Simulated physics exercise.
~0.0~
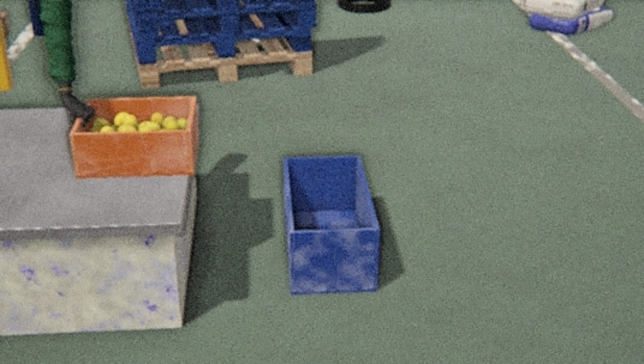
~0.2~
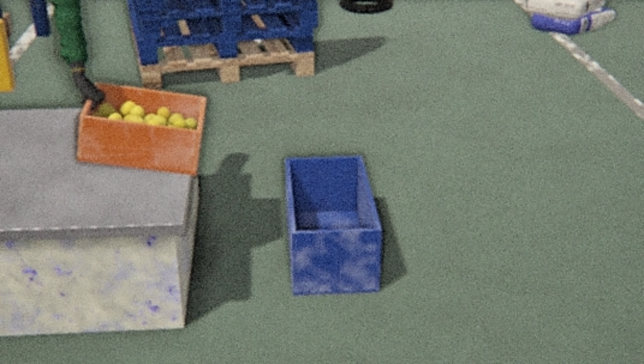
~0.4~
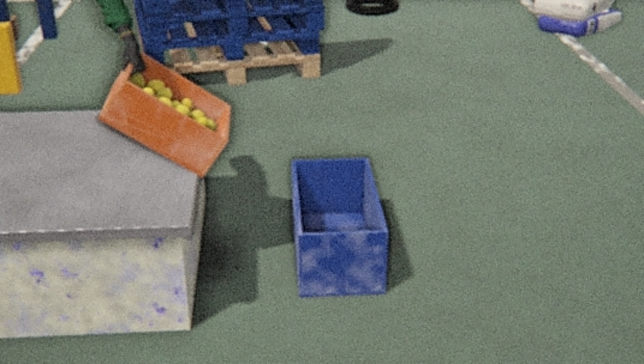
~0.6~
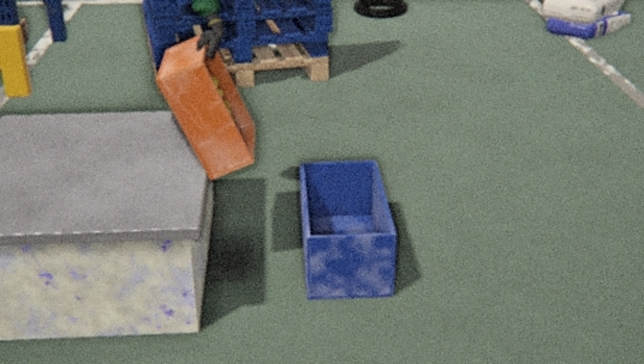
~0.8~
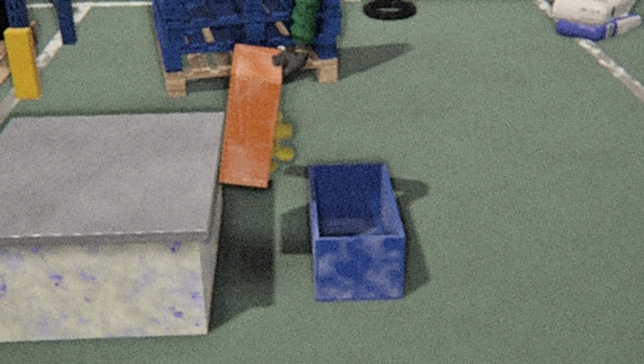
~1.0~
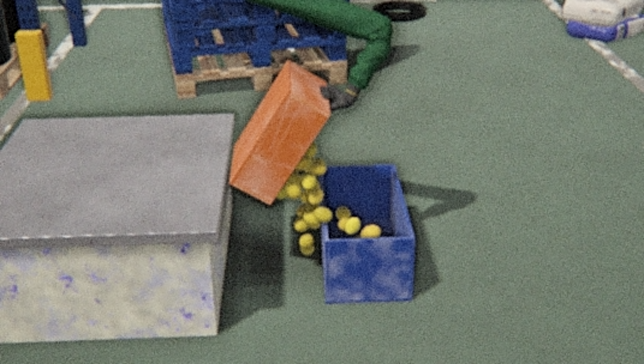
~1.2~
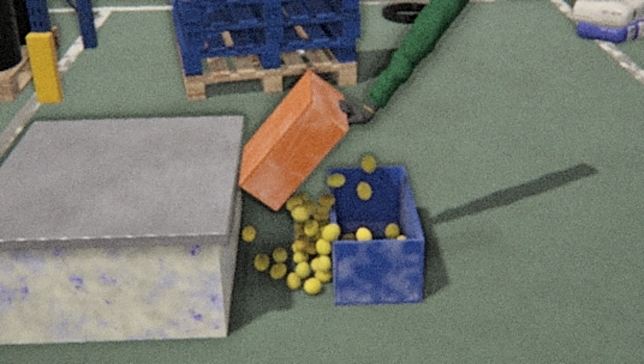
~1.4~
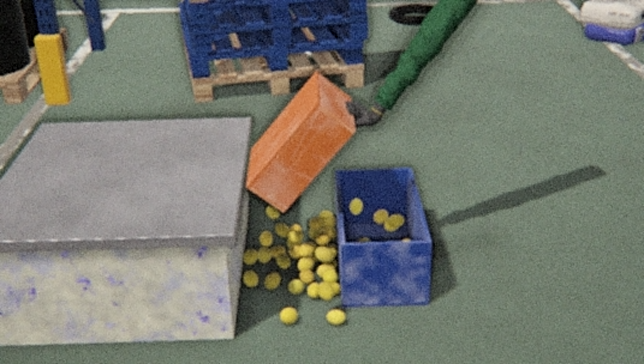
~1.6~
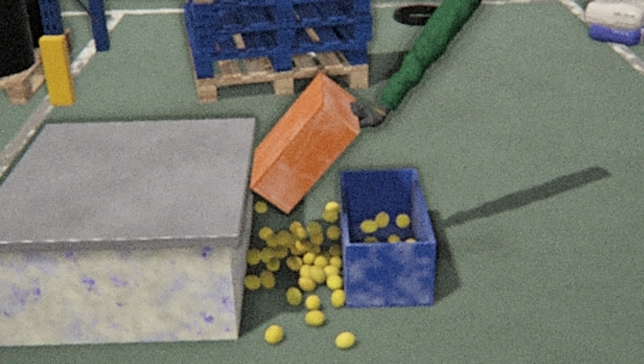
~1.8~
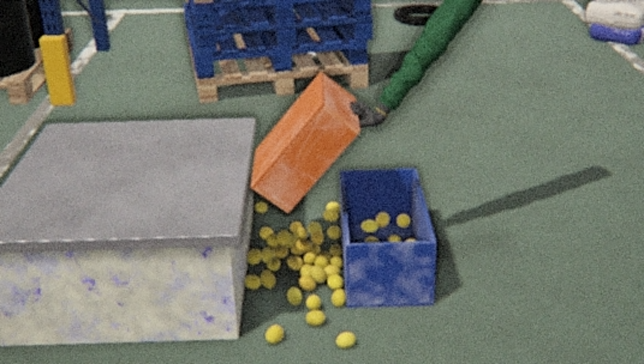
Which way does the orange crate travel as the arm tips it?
It moves to the right, away from its place on the bench and toward the blue tote.
